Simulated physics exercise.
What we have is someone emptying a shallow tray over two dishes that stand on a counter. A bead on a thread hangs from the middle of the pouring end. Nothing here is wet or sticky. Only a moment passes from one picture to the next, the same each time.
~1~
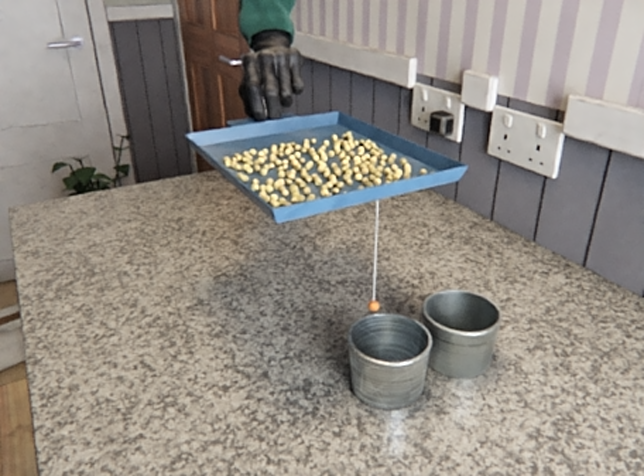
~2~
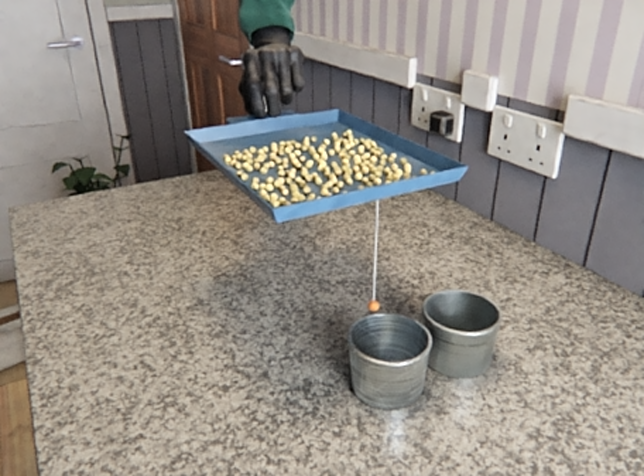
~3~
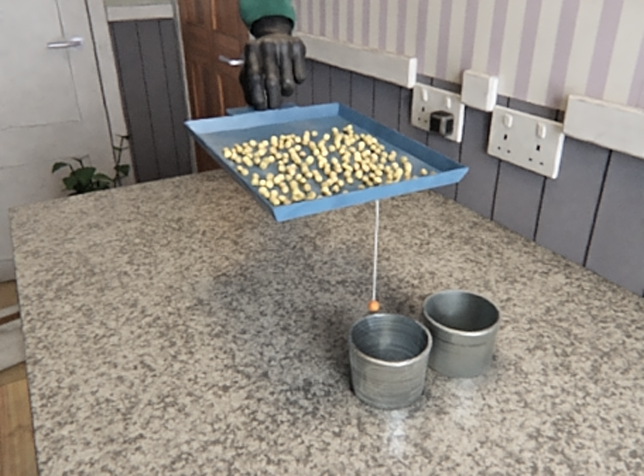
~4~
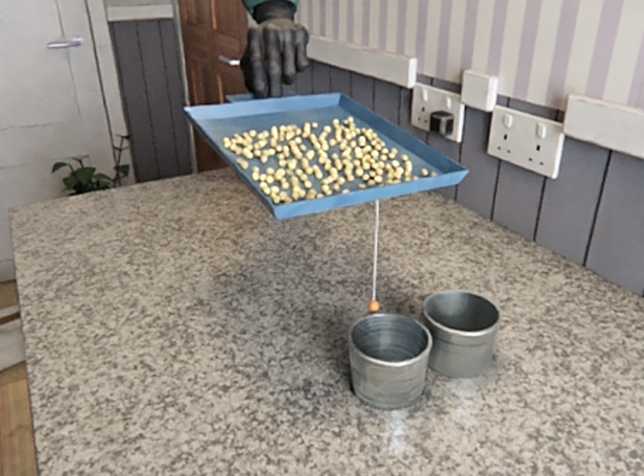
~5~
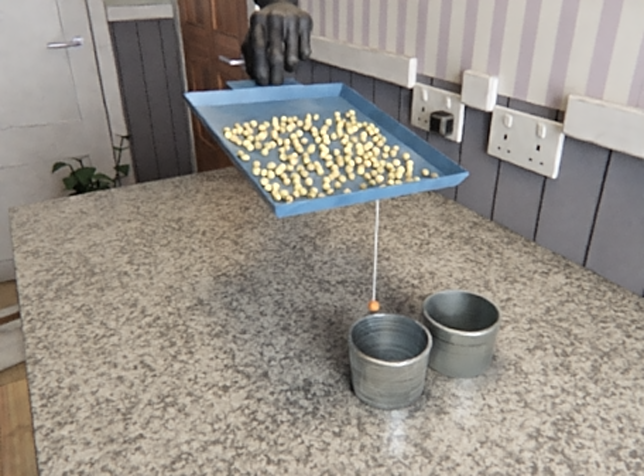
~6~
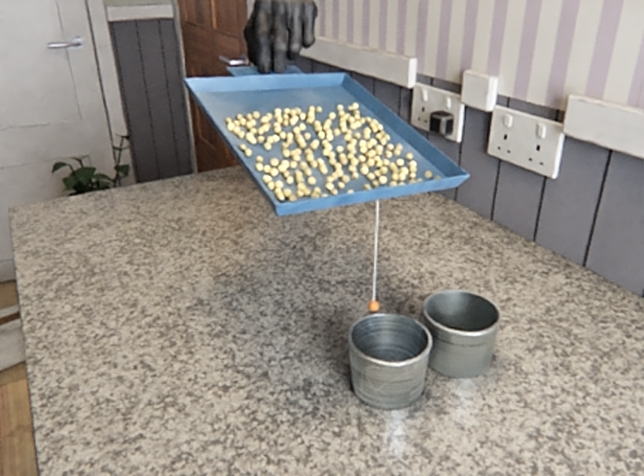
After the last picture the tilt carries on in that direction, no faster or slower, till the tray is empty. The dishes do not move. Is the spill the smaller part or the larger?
The two hold more than half of the load.
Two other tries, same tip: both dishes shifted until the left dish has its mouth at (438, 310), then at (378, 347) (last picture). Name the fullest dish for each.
In turn: The left one; right.
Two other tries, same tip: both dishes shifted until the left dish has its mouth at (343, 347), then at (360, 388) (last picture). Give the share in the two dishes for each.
About 50 and 10 per cent.
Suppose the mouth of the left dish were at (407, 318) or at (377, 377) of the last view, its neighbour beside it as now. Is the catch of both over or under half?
In turn: Over half; the smaller part.
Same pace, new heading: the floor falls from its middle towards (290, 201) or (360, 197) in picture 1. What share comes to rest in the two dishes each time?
In turn 0 and 40 in a hundred.
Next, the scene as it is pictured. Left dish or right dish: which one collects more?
That is the dish on the right.
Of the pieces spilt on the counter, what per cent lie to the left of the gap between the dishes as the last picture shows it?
Some 50 per cent.
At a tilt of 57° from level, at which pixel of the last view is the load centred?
Around (403, 181).
Soon, tray tipped steeply; nearly all on the tray; a stray few in the right dish; a stray few outside both; a stray few in the air.
A while on, tray tipped right over; a small part on the tray; about a quarter in the left dish; about a third in the right dish; a stray few outside both; about a quarter in the air.
Towards the end, tray tipped past a quarter turn; about a quarter in the left dish; about two thirds in the right dish; a small part outside both.
Finally, tray tipped past a quarter turn; about a quarter in the left dish; about two thirds in the right dish; a small part outside both.
